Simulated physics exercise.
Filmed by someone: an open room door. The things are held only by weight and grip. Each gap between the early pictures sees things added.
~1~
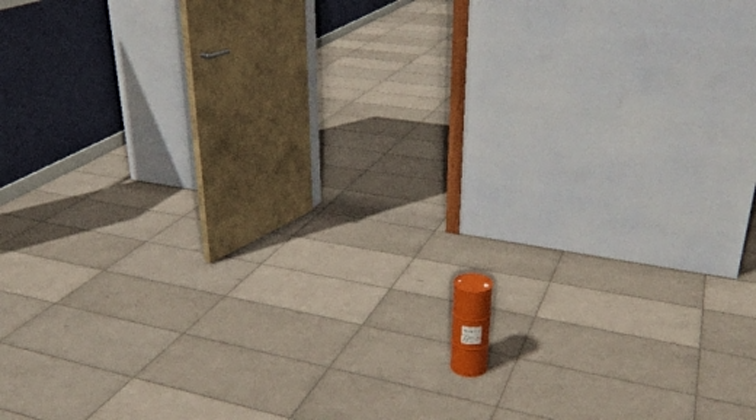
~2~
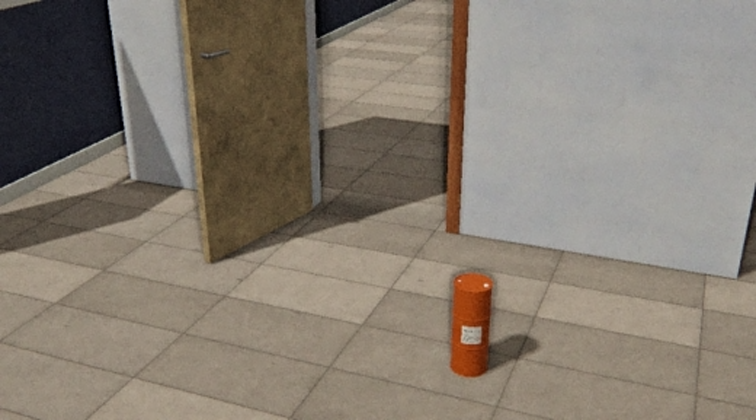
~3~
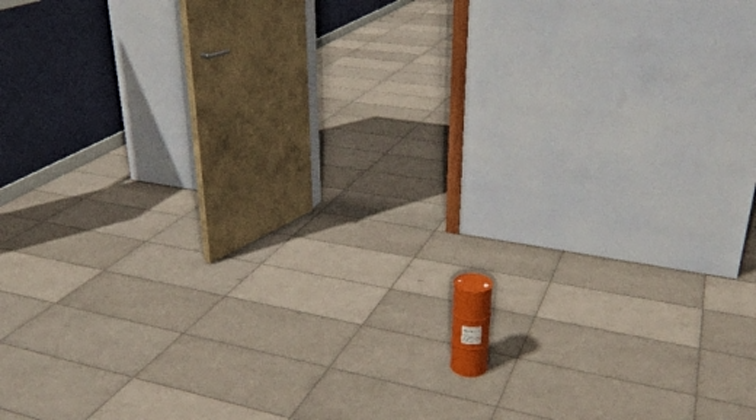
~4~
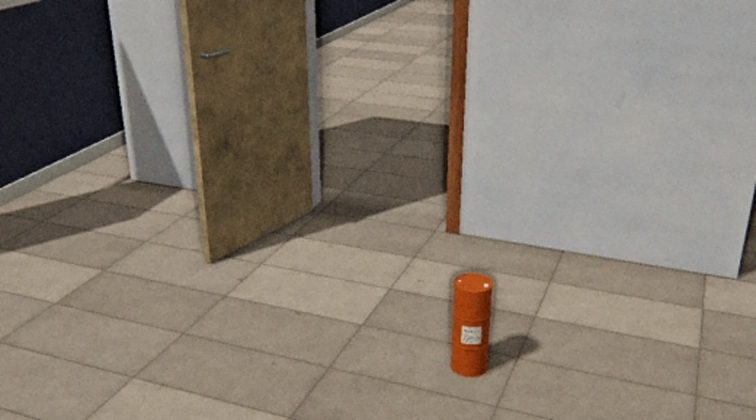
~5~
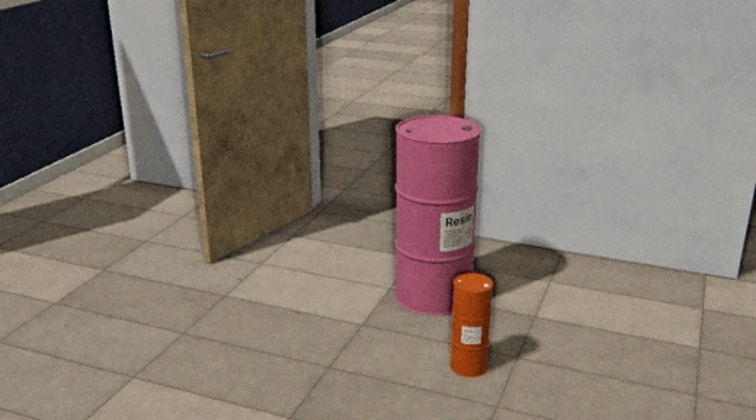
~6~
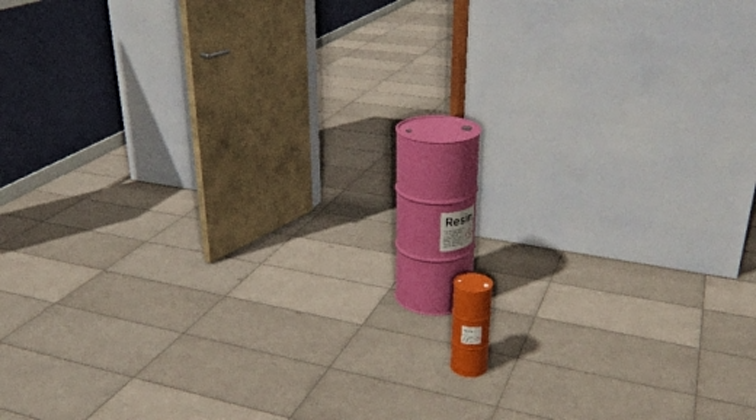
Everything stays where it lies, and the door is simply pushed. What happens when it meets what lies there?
It closes fully.
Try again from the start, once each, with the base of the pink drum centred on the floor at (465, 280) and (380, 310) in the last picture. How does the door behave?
Well, on try one it completes its arc, and on try two it completes its arc.
Then, 0.50 s later than the last frame, open by 89°.
Then, 1.00 s later than the last frame, open by 56°.
Then, 1.30 s later than the last frame, open by 34°.
Then, 1.60 s later than the last frame, open by 12°.
When it is over, open by 0°; both as before. End places, in pixels of the last picture, pink drum near (436, 216).
